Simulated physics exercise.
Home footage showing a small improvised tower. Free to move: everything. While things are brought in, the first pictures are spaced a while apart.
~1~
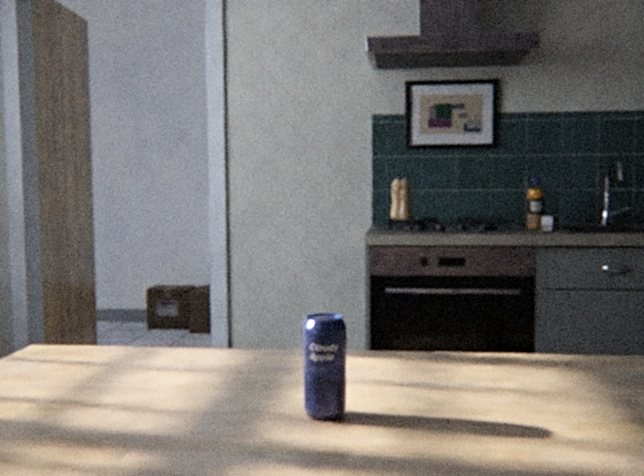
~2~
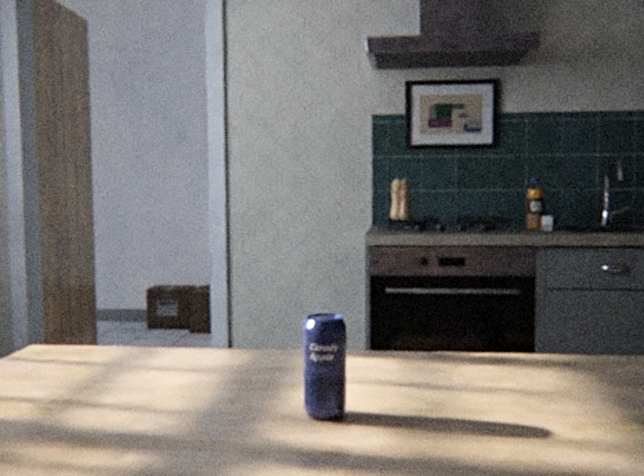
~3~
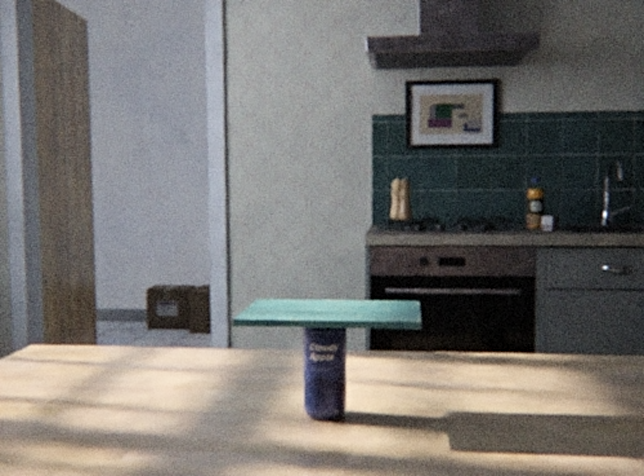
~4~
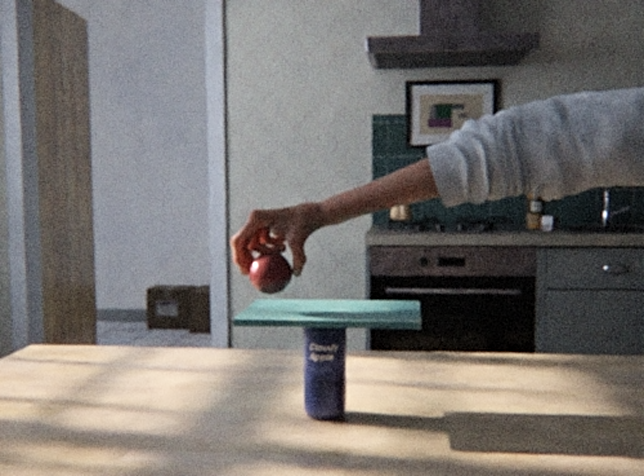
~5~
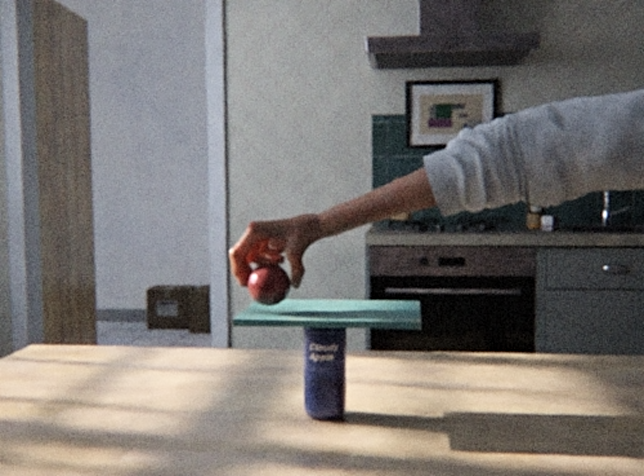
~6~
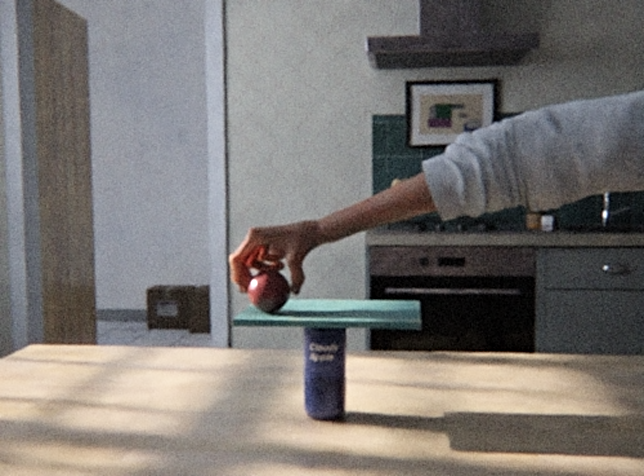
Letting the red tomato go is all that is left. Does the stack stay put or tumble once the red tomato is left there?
It stays put.
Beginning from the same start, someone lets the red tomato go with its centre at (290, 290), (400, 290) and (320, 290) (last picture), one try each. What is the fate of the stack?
First time it stays put, second time it falls over, third time it stays put.
Then, 0.20 s after the last picture, nothing has stirred.
Then, 0.50 s after the last picture, red tomato resting near (269, 291).
At rest, all 3 in place. Seen from the same camera at the end, red tomato near (269, 291). The stack holds.
